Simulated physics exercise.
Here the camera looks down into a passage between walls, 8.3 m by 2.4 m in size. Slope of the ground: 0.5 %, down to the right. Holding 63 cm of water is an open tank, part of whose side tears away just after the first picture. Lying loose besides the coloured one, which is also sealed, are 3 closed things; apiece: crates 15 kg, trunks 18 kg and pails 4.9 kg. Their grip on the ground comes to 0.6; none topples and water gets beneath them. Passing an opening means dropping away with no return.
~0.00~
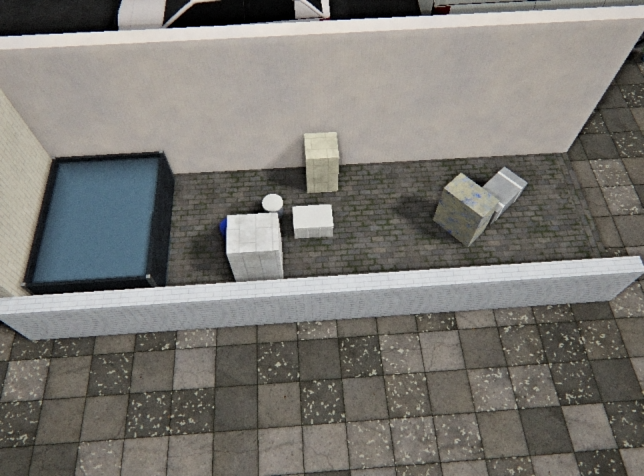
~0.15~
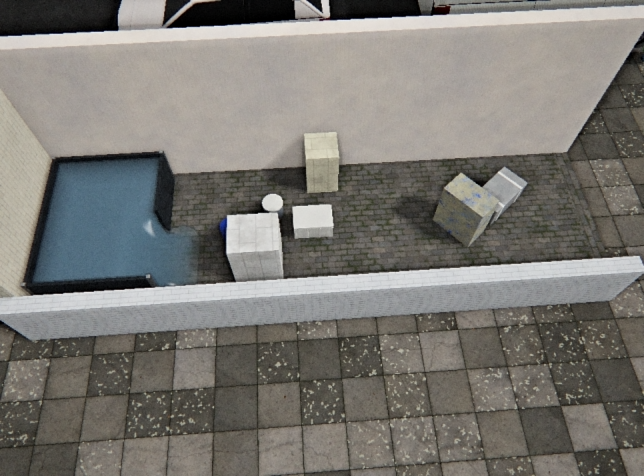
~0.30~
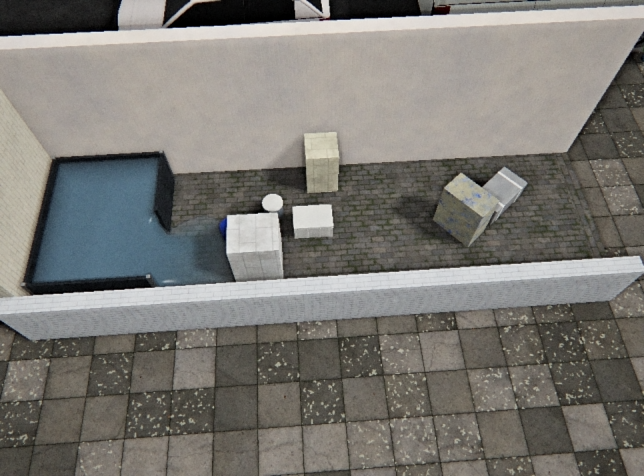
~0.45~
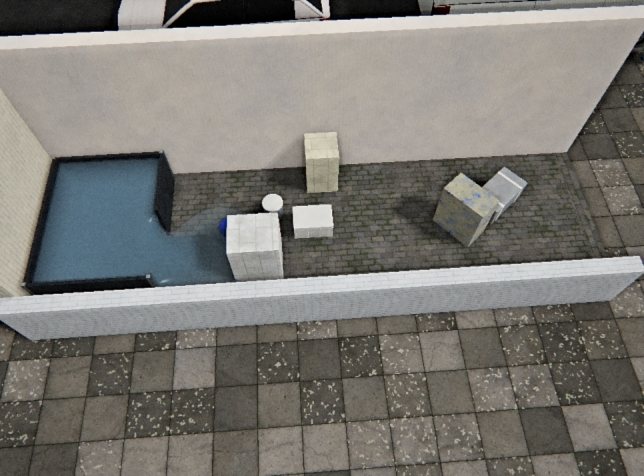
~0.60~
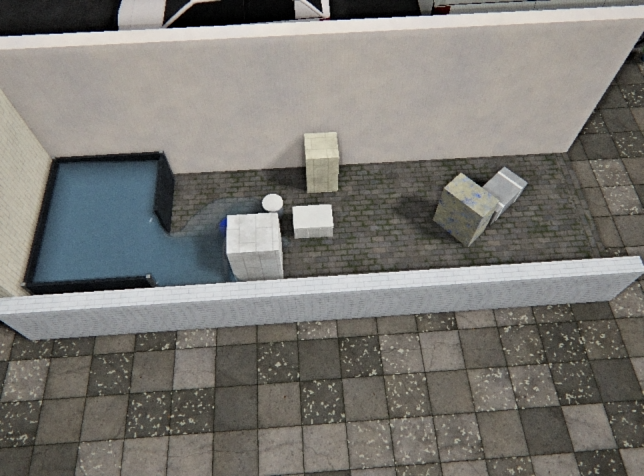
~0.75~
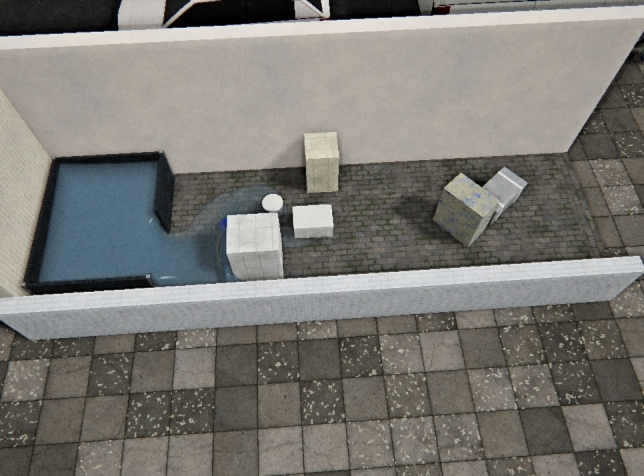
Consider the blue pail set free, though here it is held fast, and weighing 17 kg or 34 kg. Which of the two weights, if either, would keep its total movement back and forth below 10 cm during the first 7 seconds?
Neither suffices.
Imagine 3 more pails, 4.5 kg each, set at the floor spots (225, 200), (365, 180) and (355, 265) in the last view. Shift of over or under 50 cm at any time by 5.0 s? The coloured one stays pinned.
First exceeds it, second does not reach it, third exceeds it.
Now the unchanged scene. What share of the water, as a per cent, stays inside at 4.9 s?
Close to 92 in a hundred parts remain.
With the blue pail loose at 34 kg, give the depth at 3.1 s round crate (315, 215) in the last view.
Around 6 centimetres.
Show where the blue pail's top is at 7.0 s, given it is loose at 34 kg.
(261, 193).
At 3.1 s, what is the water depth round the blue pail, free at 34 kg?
About 13 cm.
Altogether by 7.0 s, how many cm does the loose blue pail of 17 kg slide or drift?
Some 140 cm in all.
After 1.4 s the blue pail would be 91 cm from its start with 17 kg and 40 cm from its start with 34 kg; 12 cm of water round it then.
After 3.1 s the blue pail would be 99 cm from its start with 17 kg and 75 cm from its start with 34 kg; 13 cm of water round it then.
After 4.9 s the blue pail would be 106 cm from its start with 17 kg and 75 cm from its start with 34 kg; 13 cm of water round it then.
After 7.0 s the blue pail would be 110 cm from its start with 17 kg and 75 cm from its start with 34 kg; 11 cm of water round it then.
